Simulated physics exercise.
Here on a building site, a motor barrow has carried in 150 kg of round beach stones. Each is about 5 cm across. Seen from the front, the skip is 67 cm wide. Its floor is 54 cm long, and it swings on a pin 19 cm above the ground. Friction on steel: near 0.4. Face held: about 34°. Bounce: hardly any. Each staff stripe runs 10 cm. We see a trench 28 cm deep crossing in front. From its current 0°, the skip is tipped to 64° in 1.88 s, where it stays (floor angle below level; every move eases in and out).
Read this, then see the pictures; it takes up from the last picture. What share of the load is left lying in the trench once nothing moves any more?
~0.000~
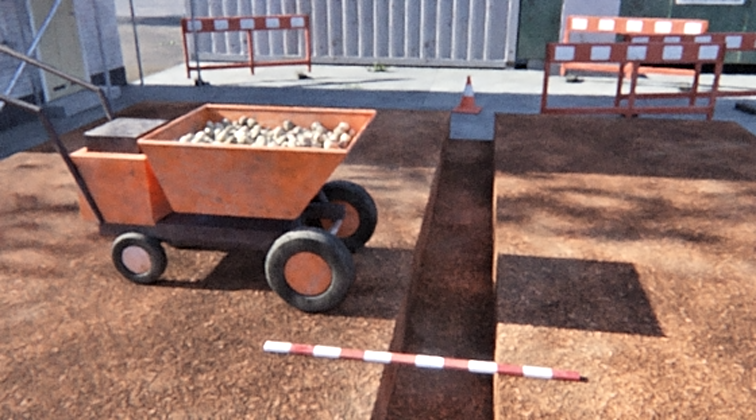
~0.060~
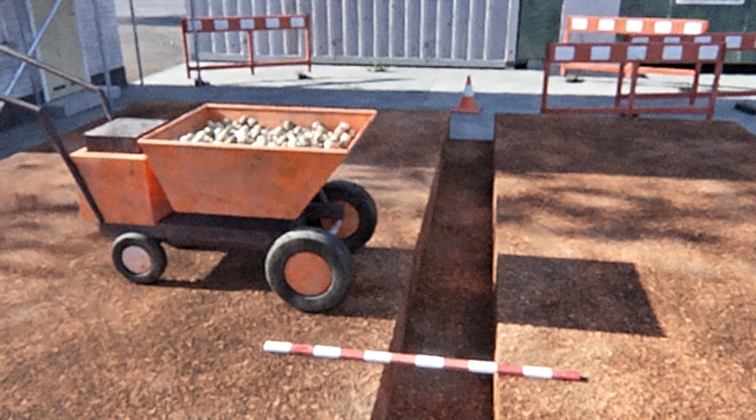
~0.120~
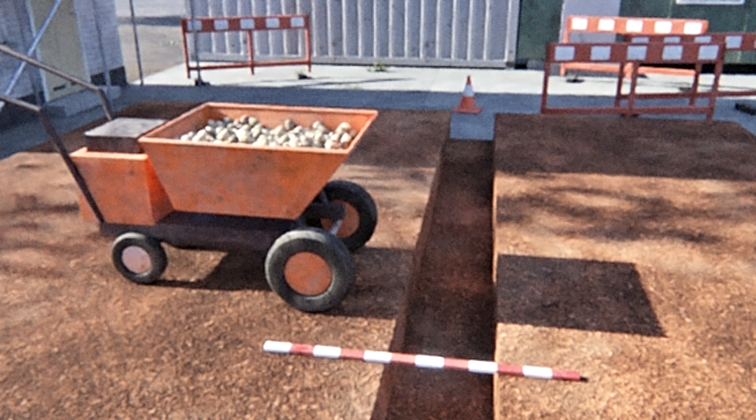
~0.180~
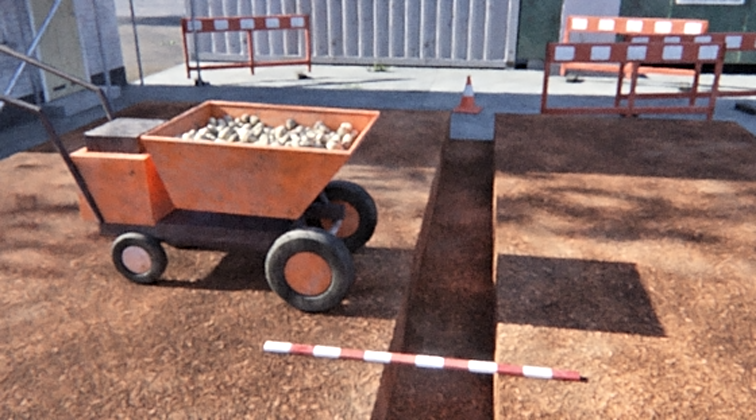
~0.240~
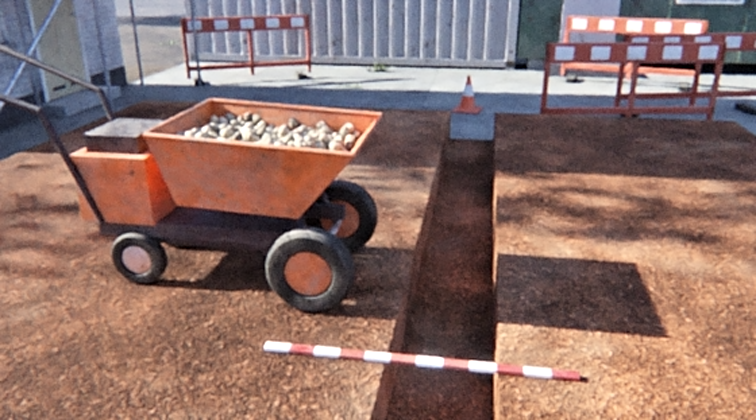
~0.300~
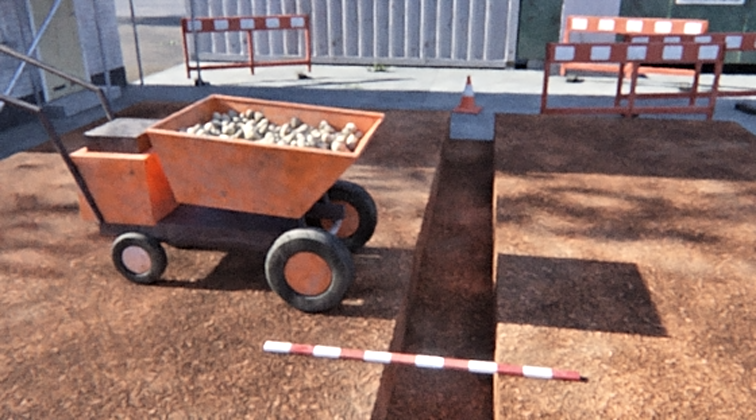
About 72 per cent.
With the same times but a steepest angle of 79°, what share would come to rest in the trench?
Then roughly 70 percent.
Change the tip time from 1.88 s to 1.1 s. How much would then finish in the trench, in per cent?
Roughly 65% would finish there.
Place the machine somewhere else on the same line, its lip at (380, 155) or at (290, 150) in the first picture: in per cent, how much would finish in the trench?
45 and 100 %.
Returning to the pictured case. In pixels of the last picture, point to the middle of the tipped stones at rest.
The stones end up centred near (476, 320).
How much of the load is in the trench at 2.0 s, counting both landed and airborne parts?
Around 25 per cent of it.
After 1.4 s the floor is at 54°; 100 % in the skip; the foremost stones are at (447, 217).
After 2.0 s the floor is at 64°; 58 % in the skip, 25 % in the trench, 17 % past the trench; the foremost stones are at (576, 288).
After 2.3 s the floor is at 64°; 35 % in the skip, 38 % in the trench, 27 % past the trench; the foremost stones are at (654, 304).
After 4.3 s the floor is at 64°; 0 % in the skip, 72 % in the trench, 28 % past the trench; the foremost stones are at (695, 318).
